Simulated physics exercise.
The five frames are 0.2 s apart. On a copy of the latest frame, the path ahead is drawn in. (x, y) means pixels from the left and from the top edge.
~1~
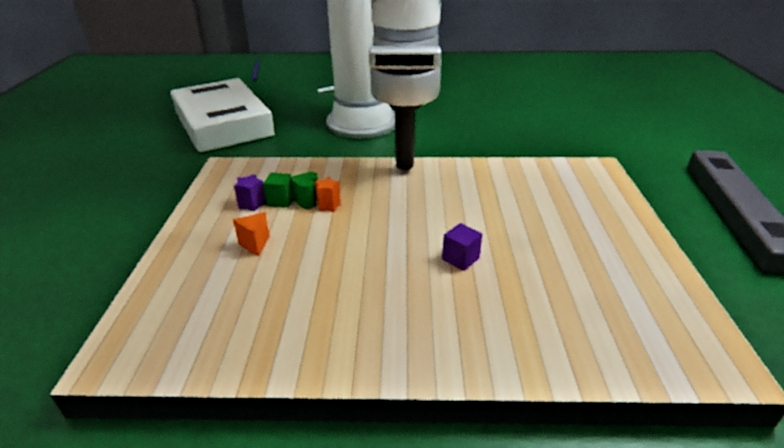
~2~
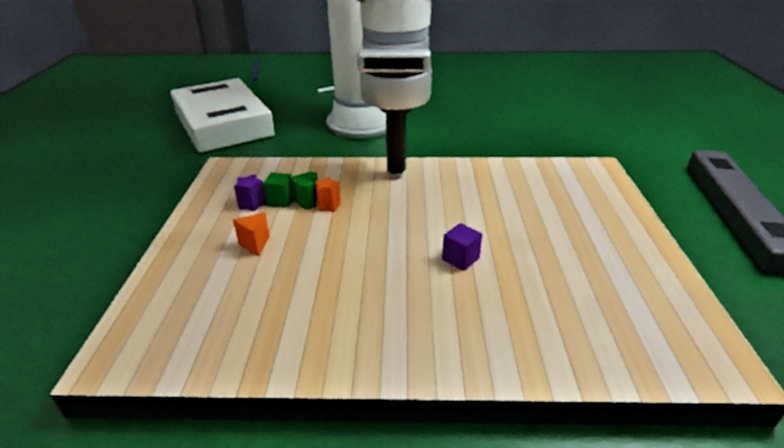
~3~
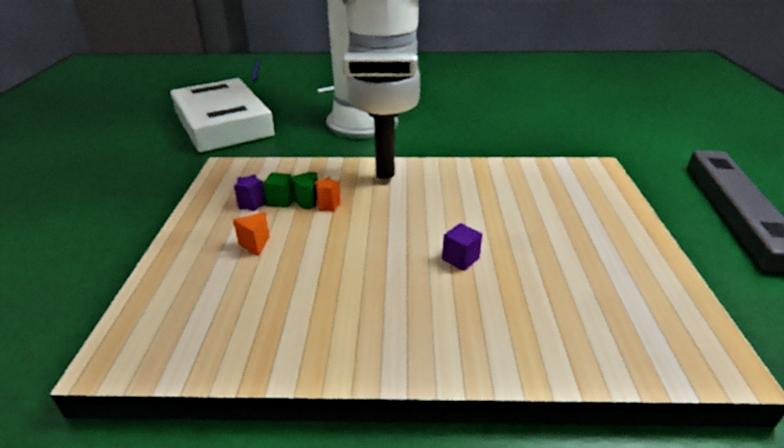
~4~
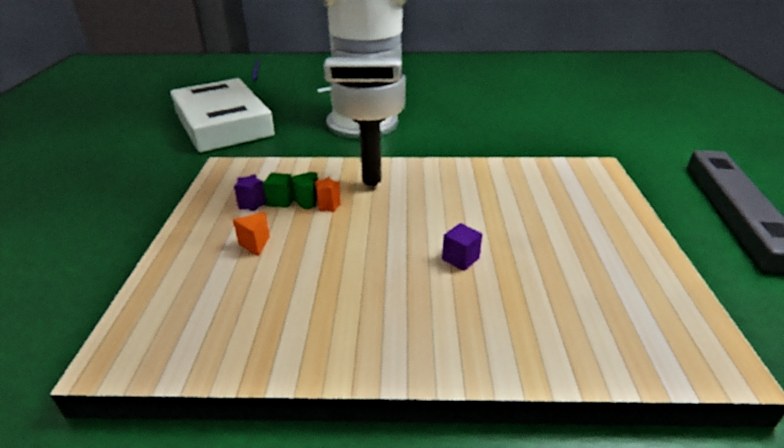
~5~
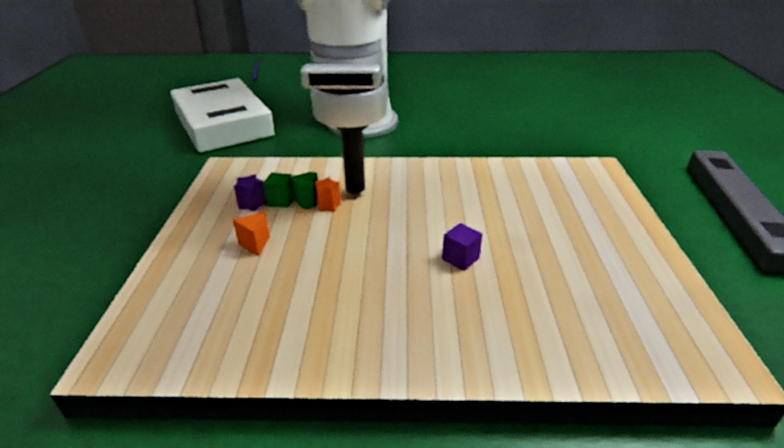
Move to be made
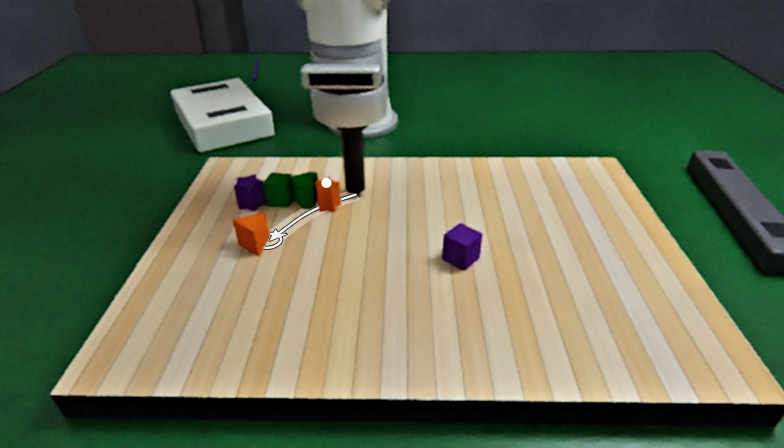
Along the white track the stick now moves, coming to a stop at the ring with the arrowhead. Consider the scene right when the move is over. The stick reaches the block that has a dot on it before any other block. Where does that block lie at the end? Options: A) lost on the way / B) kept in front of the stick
(B)
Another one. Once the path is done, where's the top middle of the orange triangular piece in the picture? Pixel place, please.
About (221, 237).
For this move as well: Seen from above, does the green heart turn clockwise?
In short: Yes.
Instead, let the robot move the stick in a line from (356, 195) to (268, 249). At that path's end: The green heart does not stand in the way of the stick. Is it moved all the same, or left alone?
It gets pushed out of place.
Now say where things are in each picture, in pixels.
Stick tip (405, 166); block tops, orange triangular piece (250, 220); green square block (277, 178); green heart (305, 178); orange star-shaped block (326, 183), in the first picture.
Stick (396, 170); blocks unchanged, in the second picture.
Stick (385, 175); blocks unchanged, in the third picture.
Stick (372, 181); blocks unchanged, in the fourth picture.
Stick (355, 188); orange triangular piece (250, 220); green square block (277, 178); green heart (305, 178); orange star-shaped block (326, 183), in the fifth picture.
Path on the board, from (356, 195) via (309, 212), ending at (269, 241); the dot is on the orange star-shaped block.
What follows on the original path. One third of the way, stick (323, 199); green heart (298, 180), turned 40° clockwise; orange star-shaped block (307, 191).
Two thirds of the way, stick (294, 215); green square block (268, 177), turned 30° clockwise; green heart (280, 185), turned 80° clockwise; orange star-shaped block (277, 207).
At the end, stick (268, 234); orange triangular piece (221, 237); green square block (268, 177), turned 30° clockwise; green heart (280, 185), turned 80° clockwise; orange star-shaped block (249, 227).
